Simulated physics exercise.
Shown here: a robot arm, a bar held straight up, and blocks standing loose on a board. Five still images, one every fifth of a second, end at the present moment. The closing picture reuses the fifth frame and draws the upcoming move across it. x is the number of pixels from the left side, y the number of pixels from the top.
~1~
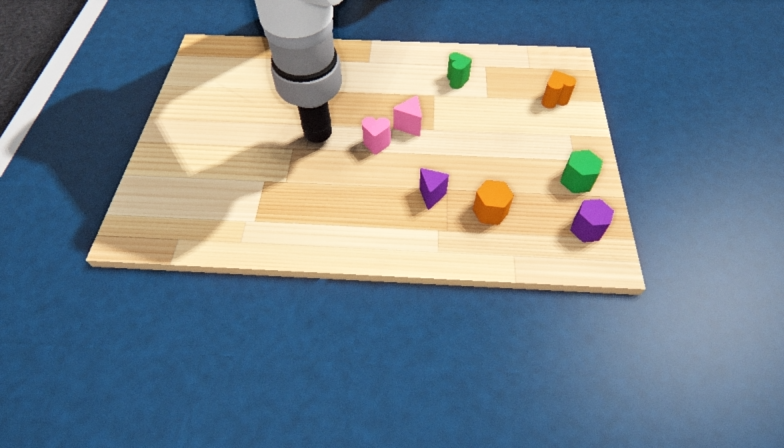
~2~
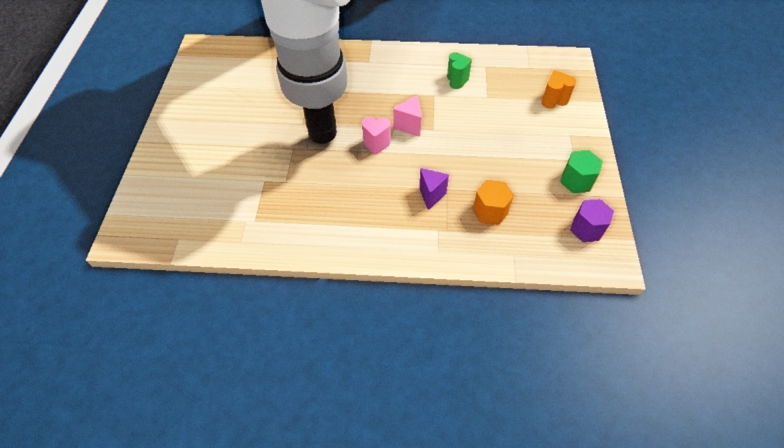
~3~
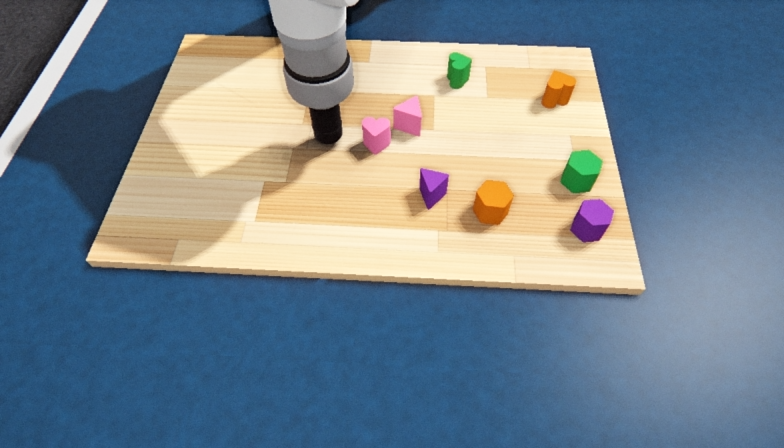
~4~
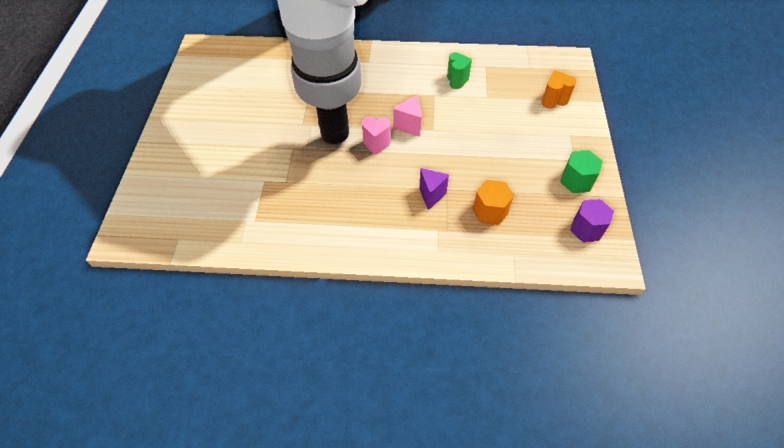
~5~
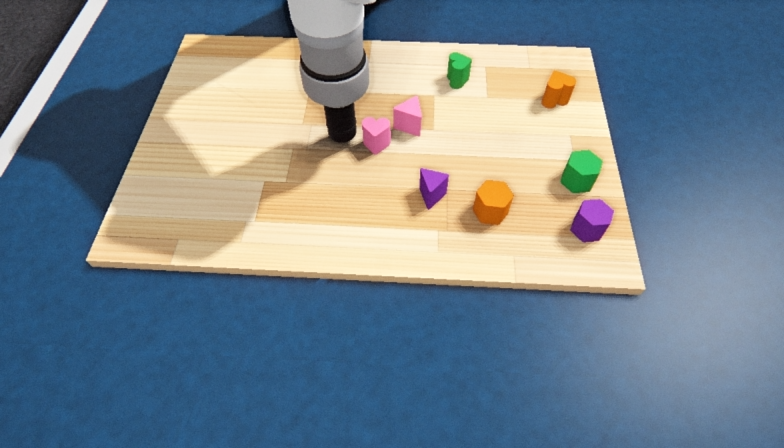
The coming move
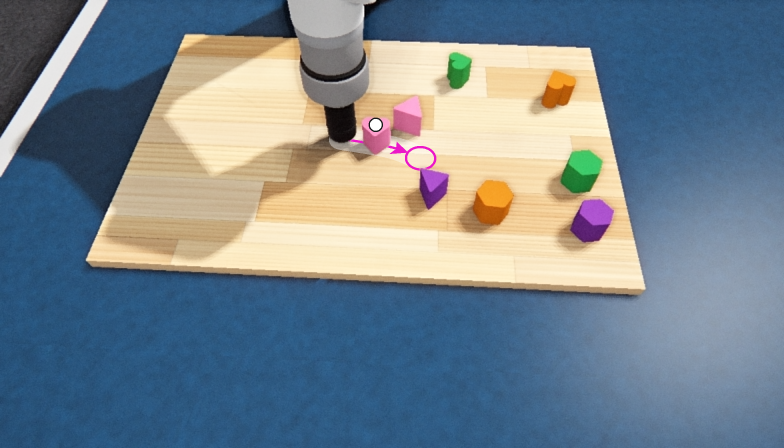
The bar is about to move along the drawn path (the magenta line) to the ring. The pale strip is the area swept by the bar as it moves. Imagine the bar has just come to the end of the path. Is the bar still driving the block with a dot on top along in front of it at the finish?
Short answer: Yes.
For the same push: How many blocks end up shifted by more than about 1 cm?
One block, no more.
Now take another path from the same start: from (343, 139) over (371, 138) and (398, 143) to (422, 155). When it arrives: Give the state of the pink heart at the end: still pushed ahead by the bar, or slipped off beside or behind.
I believe the pink heart keeps its place ahead of the bar.
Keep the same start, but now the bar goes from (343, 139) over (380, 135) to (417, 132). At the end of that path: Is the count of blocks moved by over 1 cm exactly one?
No, it doesn't check out.
Path on the board, from (343, 139) through (370, 143) and (396, 148) to (421, 158); the dot is on the pink heart.
What follows on the original path. One third of the way, bar at (369, 137); pink heart at (397, 129).
Two thirds of the way, bar at (396, 143); pink heart at (424, 136), turned 15° clockwise.
At the end, bar at (421, 152); pink heart at (451, 145); pink triangular block in place.
